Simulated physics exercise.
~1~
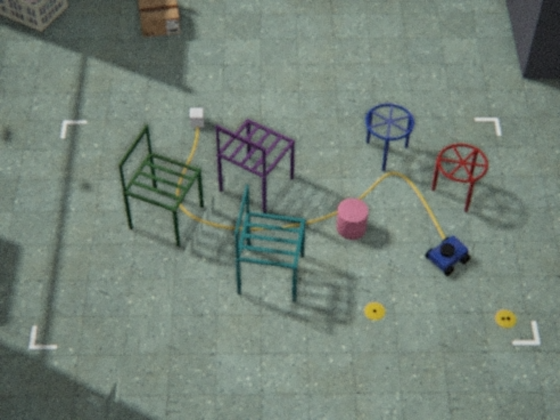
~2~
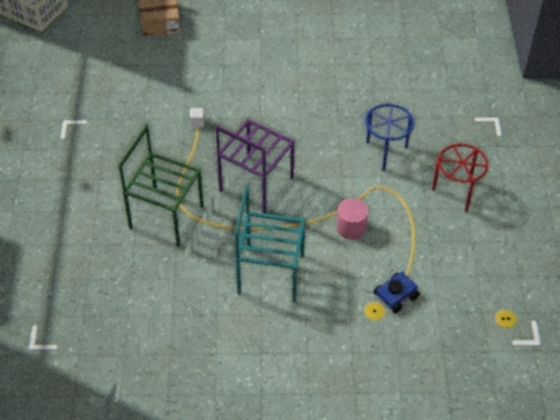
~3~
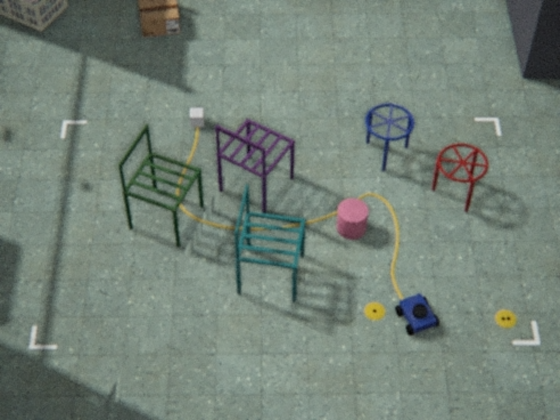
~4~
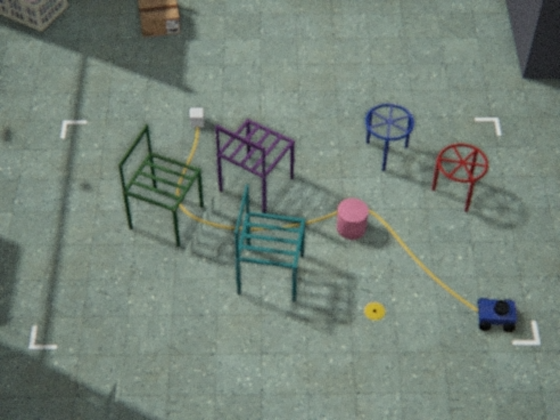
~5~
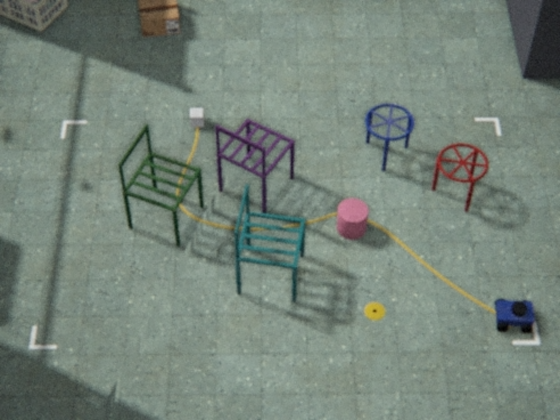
A green tiled floor with white corner marks is seen from high above by a still camera. Green, purple and teal chairs stand left and centre, a pink tub sits right of the teal chair, and blue and red stools stand further right. A small blue cart, trailing a yellow lead that winds back among them to a small white block, moves down and left to the nearer yellow mark. It then edges right and slightly down, continues right to the other mark, and ends a little further right, near the corner, the furniture unmoved.
